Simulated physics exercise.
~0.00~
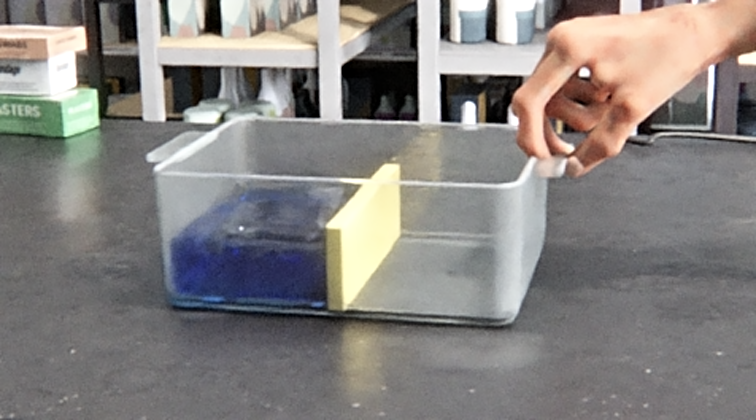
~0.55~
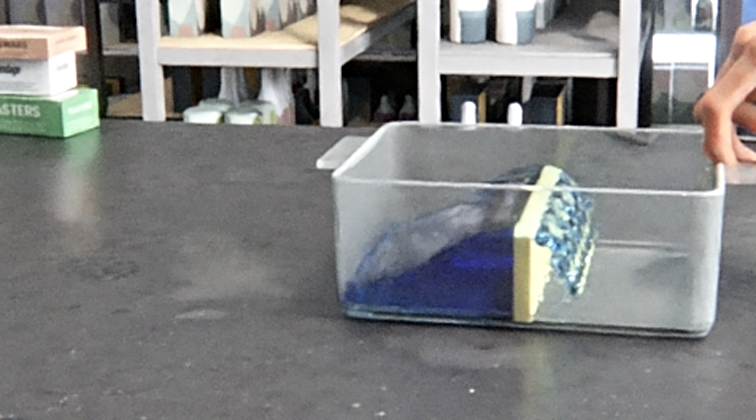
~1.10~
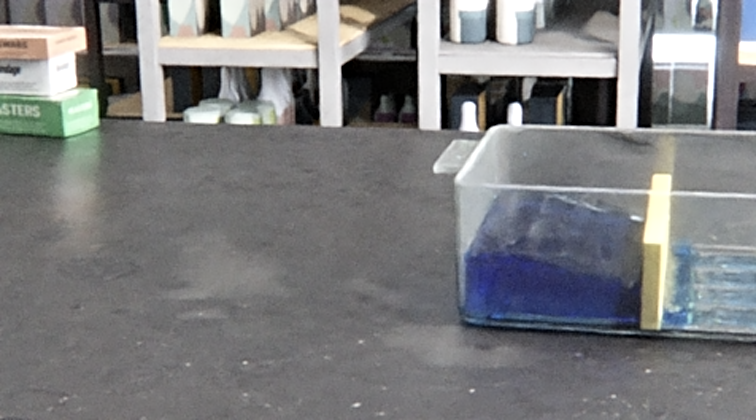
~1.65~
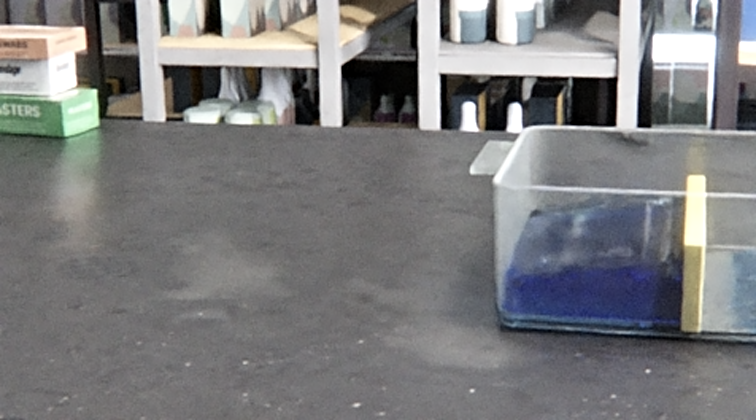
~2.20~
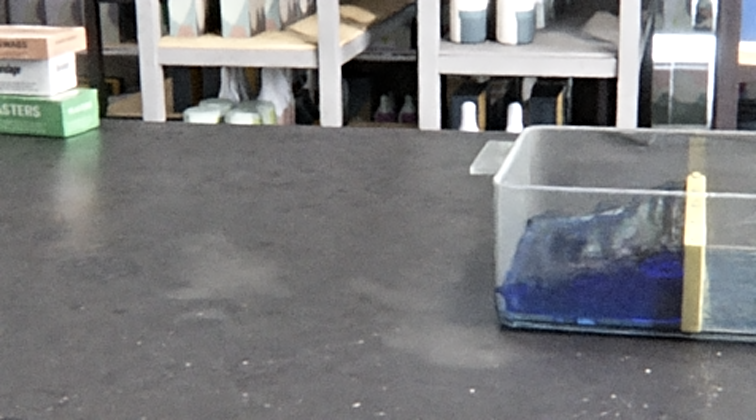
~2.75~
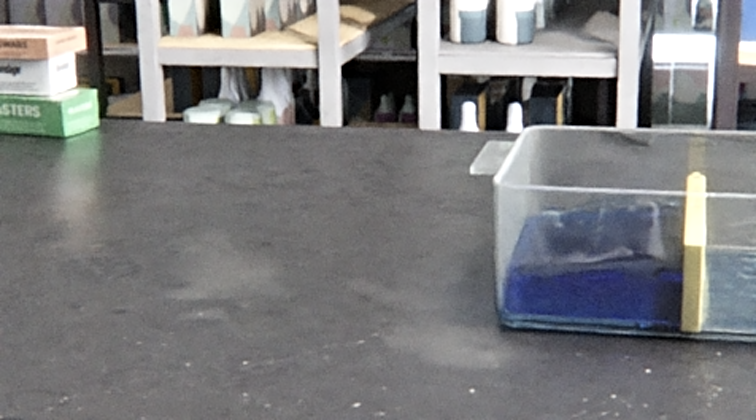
Divided clear food box being pulled rightwards by a hand, blue water splashing over the yellow wall and a little staying across.
